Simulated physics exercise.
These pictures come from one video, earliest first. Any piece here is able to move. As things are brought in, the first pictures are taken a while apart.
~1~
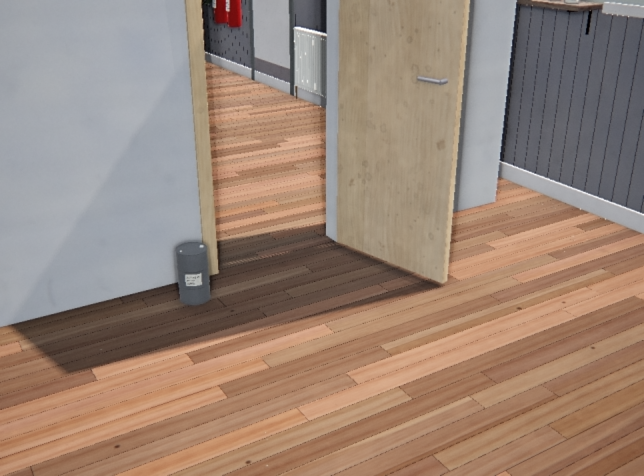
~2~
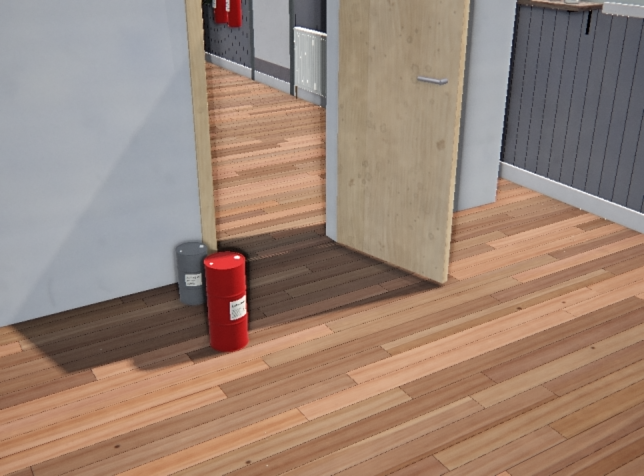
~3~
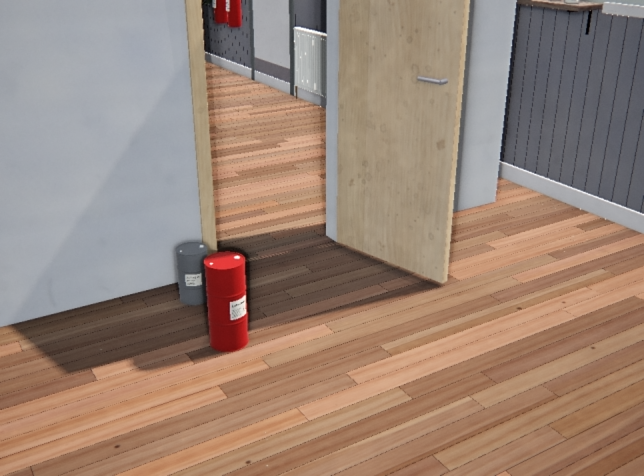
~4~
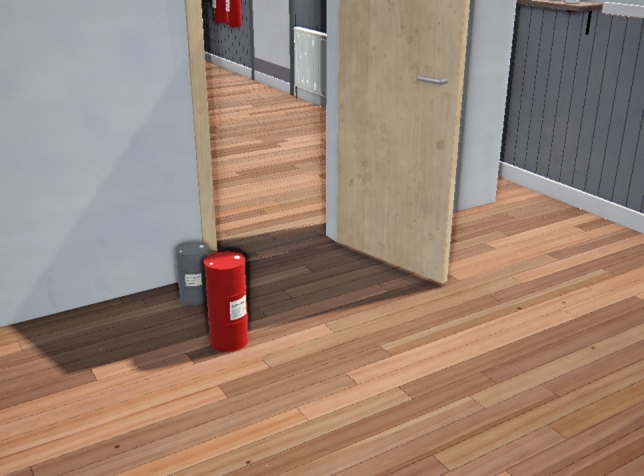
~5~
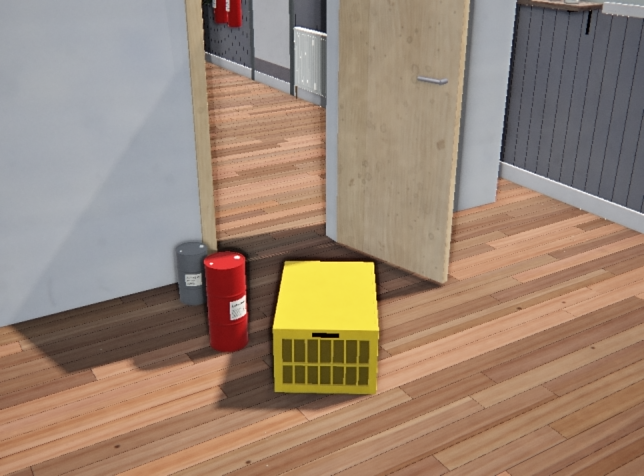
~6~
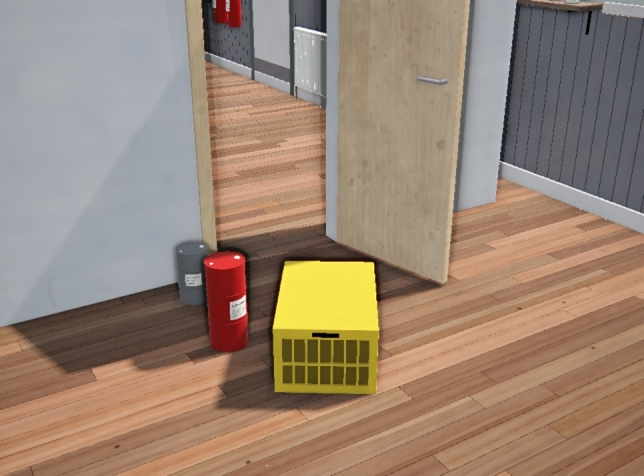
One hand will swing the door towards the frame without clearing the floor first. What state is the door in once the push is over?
The door will probably complete its swing.
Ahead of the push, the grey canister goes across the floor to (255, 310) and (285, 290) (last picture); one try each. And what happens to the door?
In order, the door swings completely to, then is hindered.
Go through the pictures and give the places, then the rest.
In the first picture, door wide open and still; grey canister (193, 273).
In the second picture, door wide open and still; grey canister (193, 273); red canister (227, 302).
In the third picture, door wide open and still; grey canister (193, 273); red canister (227, 302).
In the fourth picture, door wide open and still; grey canister (193, 273); red canister (227, 302).
In the fifth picture, door wide open and still; grey canister (193, 273); red canister (227, 302).
In the sixth picture, door wide open and still; yellow chest (327, 323); grey canister (193, 273).
Then, 0.50 s after the last picture, door at 82°.
Then, 0.80 s after the last picture, door at 54°.
Then, 1.00 s after the last picture, door at 34°.
Then, 1.30 s after the last picture, door at 4°.
At rest, door at 0°; all 3 in place. Seen from the same camera at the end, yellow chest near (327, 323).
